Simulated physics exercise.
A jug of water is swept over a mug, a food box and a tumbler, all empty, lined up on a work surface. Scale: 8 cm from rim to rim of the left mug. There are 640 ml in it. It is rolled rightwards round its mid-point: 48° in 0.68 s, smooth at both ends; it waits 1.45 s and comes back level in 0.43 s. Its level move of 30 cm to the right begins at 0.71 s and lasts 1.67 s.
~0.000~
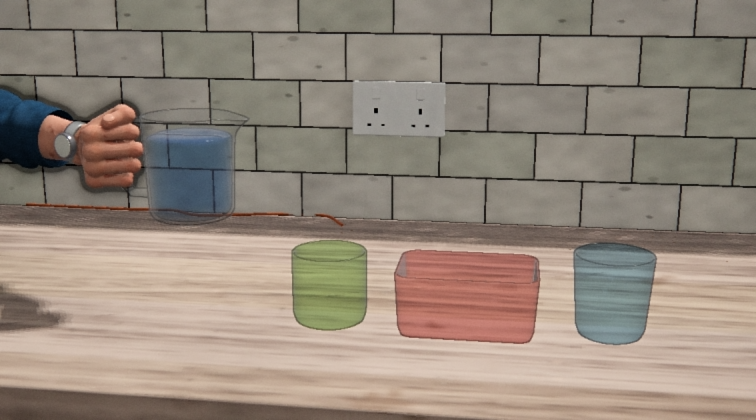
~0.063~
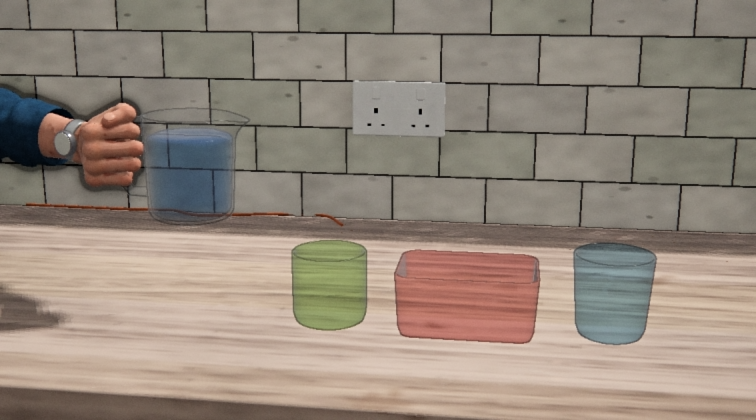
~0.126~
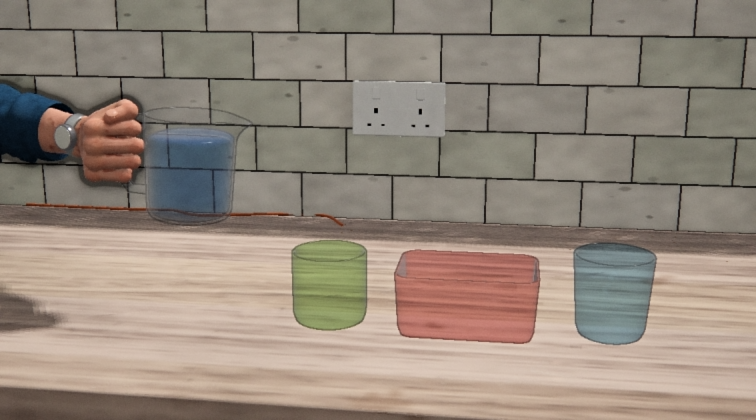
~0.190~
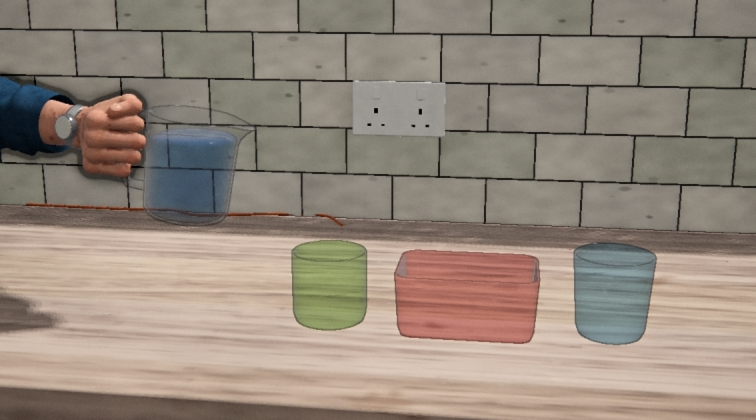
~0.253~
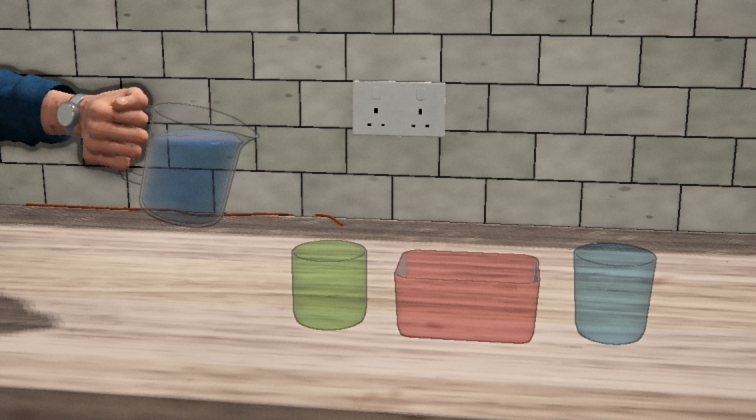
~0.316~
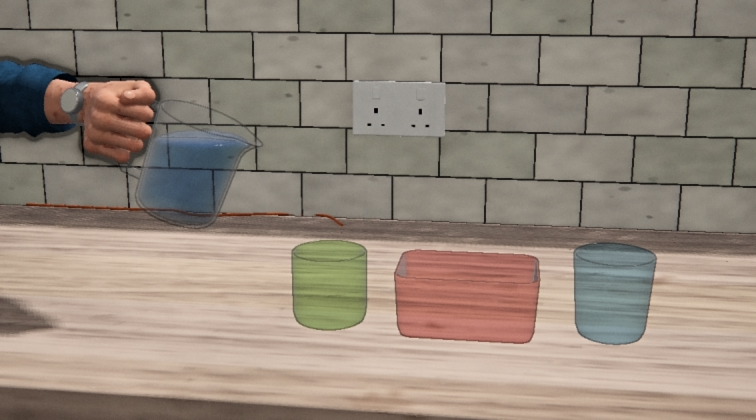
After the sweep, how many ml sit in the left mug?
The left mug gets about 160 ml.
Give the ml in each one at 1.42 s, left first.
Roughly 160 ml left, 0 ml middle, 0 ml right.
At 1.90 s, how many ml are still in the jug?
Close to 400 ml.
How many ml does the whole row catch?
Close to 220 ml.
After 0.95 s the tilt is 48° and from the left they hold 120 ml, 0 ml, 0 ml, the jug 495 ml, and 5 ml is on the work surface.
After 1.42 s the tilt is 48° and from the left they hold 165 ml, 0 ml, 0 ml, the jug 445 ml, and 15 ml is on the work surface.
After 1.90 s the tilt is 48° and from the left they hold 165 ml, 40 ml, 0 ml, the jug 400 ml, and 20 ml is on the work surface.
After 2.43 s the tilt is 10° and from the left they hold 165 ml, 50 ml, 0 ml, the jug 375 ml, and 50 ml is on the work surface.
In the end from the left they hold 165 ml, 50 ml, 0 ml, the jug 375 ml, and 50 ml is on the work surface.
